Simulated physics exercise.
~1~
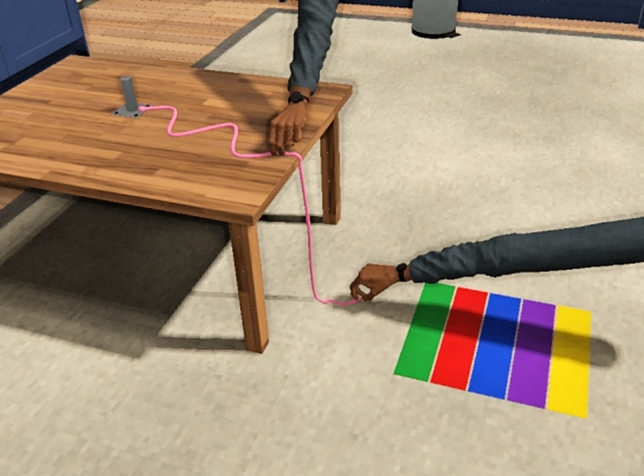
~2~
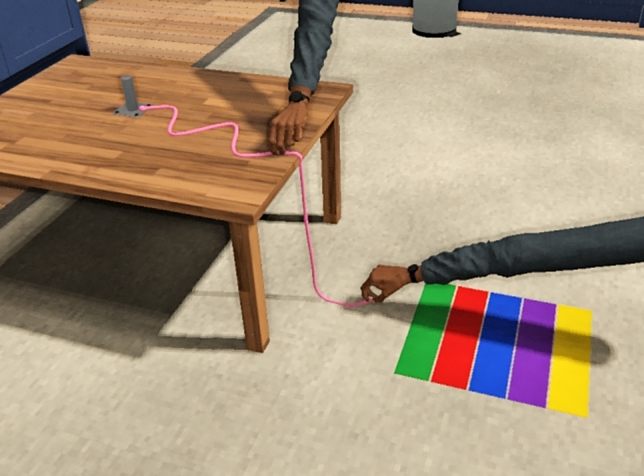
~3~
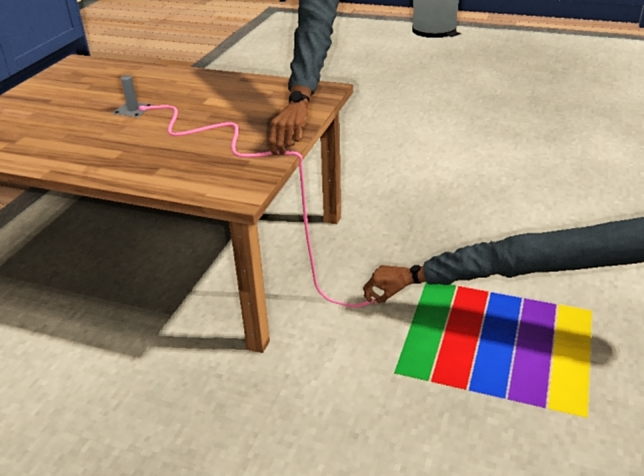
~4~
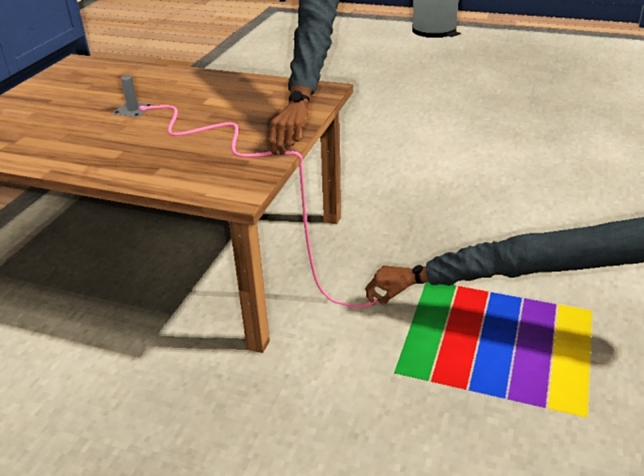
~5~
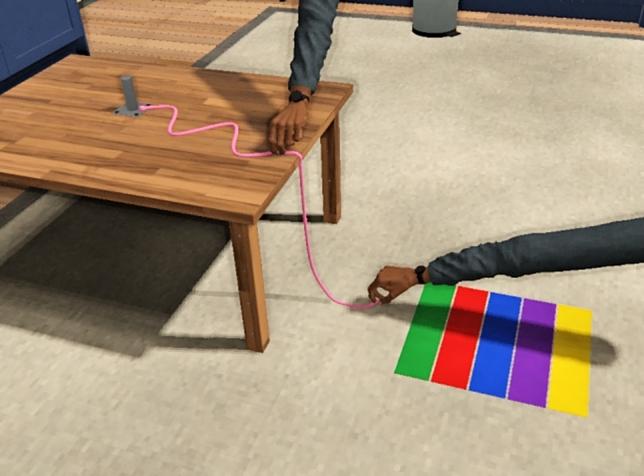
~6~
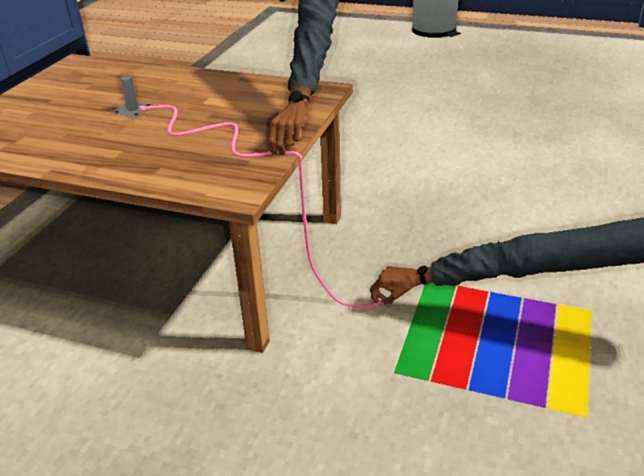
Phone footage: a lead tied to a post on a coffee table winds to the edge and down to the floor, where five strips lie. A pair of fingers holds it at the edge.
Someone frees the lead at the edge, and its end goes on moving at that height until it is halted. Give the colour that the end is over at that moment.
The end is over yellow.
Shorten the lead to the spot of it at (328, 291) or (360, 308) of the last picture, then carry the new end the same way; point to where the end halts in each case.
Case by case: (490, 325), then (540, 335).
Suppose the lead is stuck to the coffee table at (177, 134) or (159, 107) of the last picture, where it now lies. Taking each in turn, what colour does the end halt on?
Purple; yellow.
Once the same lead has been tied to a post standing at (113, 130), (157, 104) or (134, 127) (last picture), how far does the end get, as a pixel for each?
First (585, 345), then (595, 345), and last (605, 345).
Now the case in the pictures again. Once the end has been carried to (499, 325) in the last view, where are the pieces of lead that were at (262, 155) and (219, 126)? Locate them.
Positions: (318, 199) for the first, (255, 138) for the second.
Soon after, end near (499, 325); over blue.
After that, end near (546, 334); over purple.
At the stop, end near (576, 340); over yellow. Over yellow.
